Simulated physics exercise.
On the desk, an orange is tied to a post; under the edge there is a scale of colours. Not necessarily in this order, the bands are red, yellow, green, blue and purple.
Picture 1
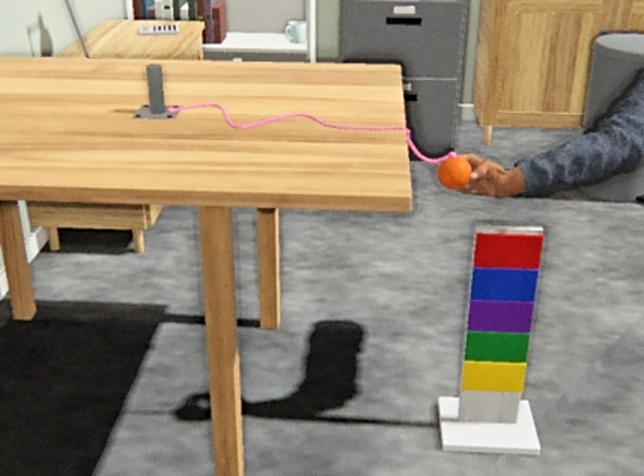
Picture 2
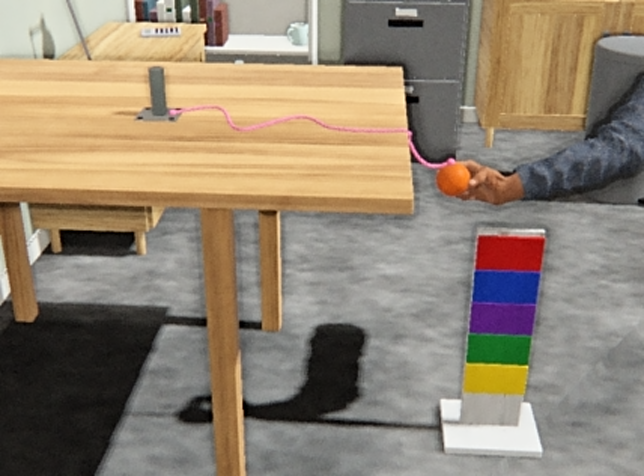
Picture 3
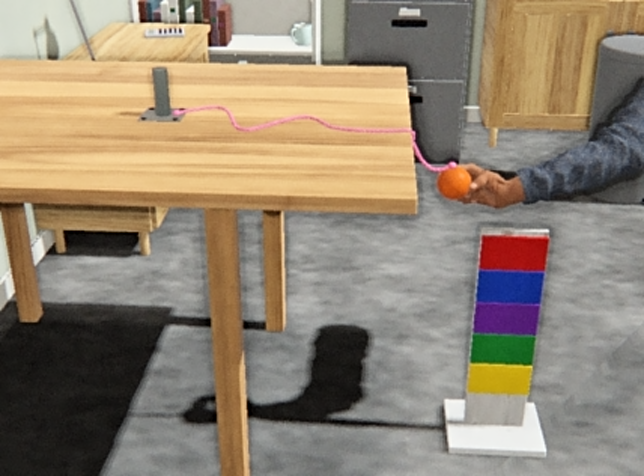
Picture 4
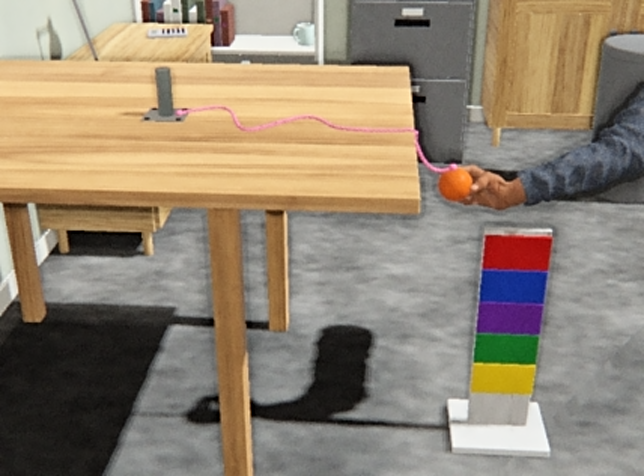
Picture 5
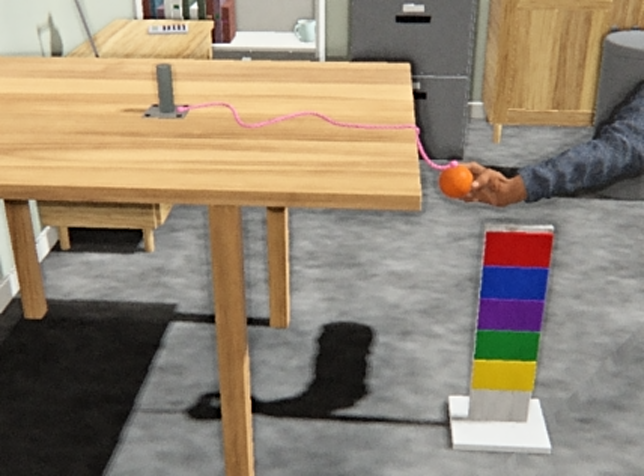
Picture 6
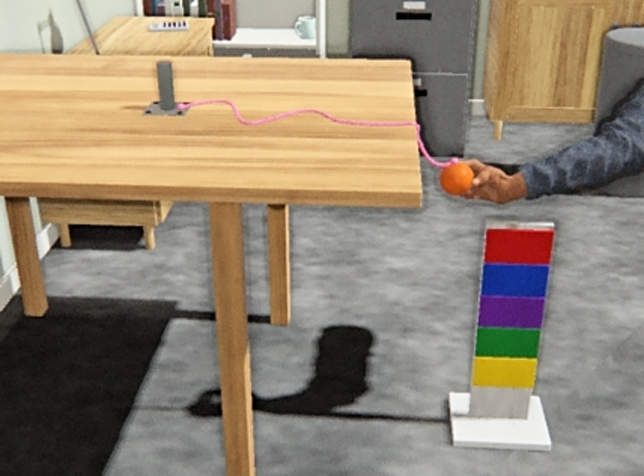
An orange ball, tied by a pink string to a small post on the wooden table, barely moved as a hand held it just past the right edge, beside a colour-banded stand.
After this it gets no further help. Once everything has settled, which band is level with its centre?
The blue band.
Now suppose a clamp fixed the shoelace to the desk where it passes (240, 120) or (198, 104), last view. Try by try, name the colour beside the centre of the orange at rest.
Red, then blue.
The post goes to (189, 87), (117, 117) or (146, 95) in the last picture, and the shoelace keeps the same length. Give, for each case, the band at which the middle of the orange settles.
Try one - blue; try two - red; try three - red.
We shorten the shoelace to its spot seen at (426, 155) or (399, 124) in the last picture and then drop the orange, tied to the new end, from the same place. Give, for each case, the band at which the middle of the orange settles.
Try 1 - red; try 2 - none, it hangs higher.
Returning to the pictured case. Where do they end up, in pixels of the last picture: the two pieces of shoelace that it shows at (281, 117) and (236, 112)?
One ends up around (341, 118), the other around (264, 113).
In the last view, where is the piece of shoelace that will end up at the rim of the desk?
Spot: Approx. (333, 120).
A little later, orange near (435, 268); level with blue.
Next, orange near (383, 269); level with blue.
Later still, orange near (413, 278); level with blue.
When it is over, orange near (416, 277); level with blue. The shoelace holds its middle at blue.
